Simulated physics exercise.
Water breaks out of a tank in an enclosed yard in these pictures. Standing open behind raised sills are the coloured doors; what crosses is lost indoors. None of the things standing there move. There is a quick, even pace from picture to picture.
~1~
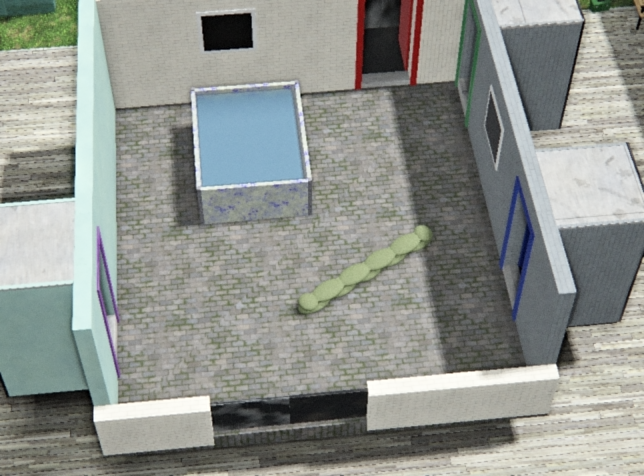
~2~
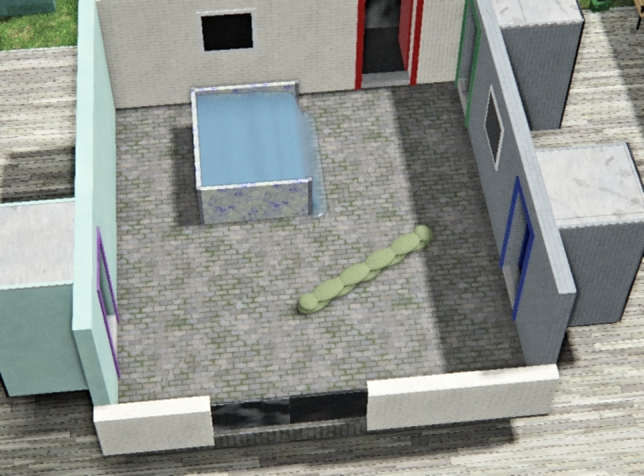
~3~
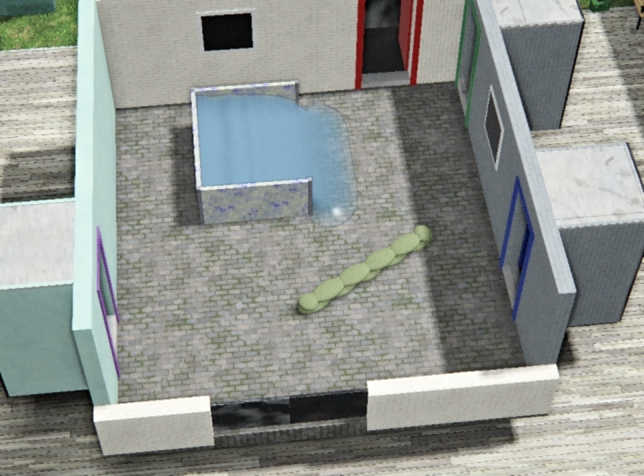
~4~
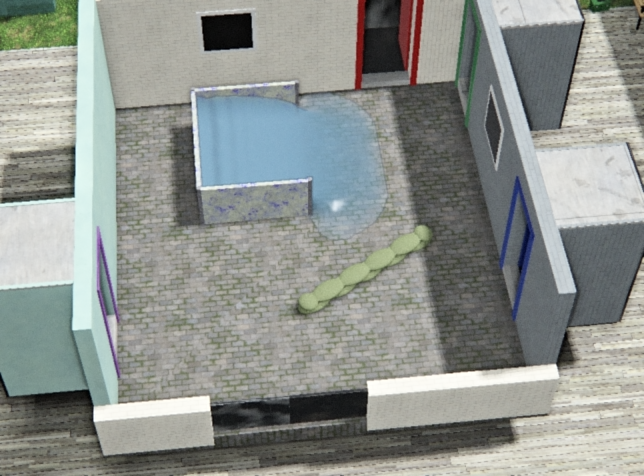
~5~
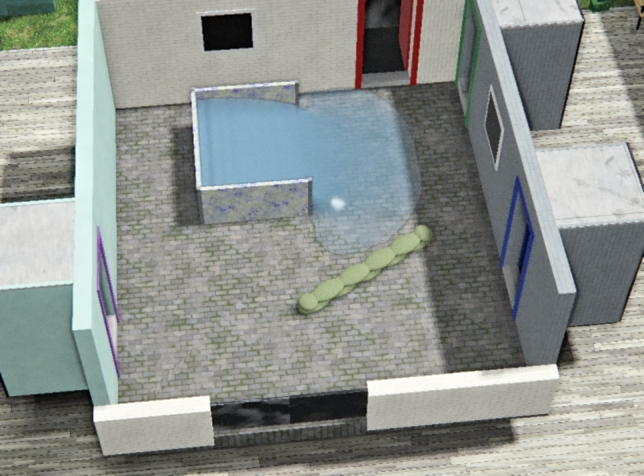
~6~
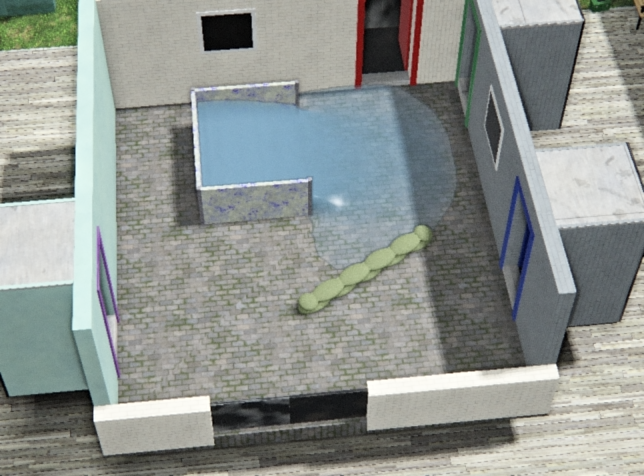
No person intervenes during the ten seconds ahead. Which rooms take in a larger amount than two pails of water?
One by one: The blue door will be at or under the cap. The red door will be over the cap. The green door will be over the cap. The purple door will be at or under the cap.
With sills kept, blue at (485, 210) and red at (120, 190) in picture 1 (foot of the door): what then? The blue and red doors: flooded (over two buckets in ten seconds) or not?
In short: Blue door is over, red door is under.
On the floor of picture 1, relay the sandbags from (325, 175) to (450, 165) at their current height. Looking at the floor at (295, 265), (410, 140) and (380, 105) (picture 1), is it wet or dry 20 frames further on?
Going point by point, they'd be unwetted, wetted and wetted.
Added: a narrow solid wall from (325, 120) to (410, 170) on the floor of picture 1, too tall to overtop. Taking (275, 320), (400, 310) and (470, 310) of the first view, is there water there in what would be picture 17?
Log, spots one to three: Spared; swamped; swamped.
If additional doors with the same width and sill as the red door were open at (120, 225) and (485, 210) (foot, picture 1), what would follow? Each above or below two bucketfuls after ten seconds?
Note, in sequence - door one ends up lower; door two ends up higher.
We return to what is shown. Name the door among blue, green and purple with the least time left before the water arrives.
The green one.
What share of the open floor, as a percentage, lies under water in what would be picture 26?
My estimate is close to 55 per cent.
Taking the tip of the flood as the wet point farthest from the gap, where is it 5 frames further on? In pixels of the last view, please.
My estimate: Roughly (495, 268).
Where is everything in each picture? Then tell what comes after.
In the first frame, still water in the tank at (250, 137).
In the second frame, the front is at (314, 217), out from the gap at (302, 152).
In the third frame, the front is at (340, 220), out from the gap at (302, 155).
In the fourth frame, the front is at (345, 234), out from the gap at (302, 156).
In the fifth frame, water pours out at (302, 156) and has run to (383, 239).
In the sixth frame, water pours out at (302, 157) and has run to (451, 189).
A moment on, water covers 30 % of the floor; the blue door not reached, the red door wet at the sill, nothing in, the green door under two buckets in, the purple door not reached.
Next, water covers 35 % of the floor; the blue door wet at the sill, nothing in, the red door under two buckets in, the green door far over two buckets in, the purple door not reached.
Then, water covers 55 % of the floor; the blue door wet at the sill, nothing in, the red door over two buckets in, the green door far over two buckets in, the purple door not reached.
Later, water covers 85 % of the floor; the blue door under two buckets in, the red door far over two buckets in, the green door far over two buckets in, the purple door wet at the sill, nothing in.
In the end, water covers 95 % of the floor; the blue door under two buckets in, the red door far over two buckets in, the green door far over two buckets in, the purple door wet at the sill, nothing in.
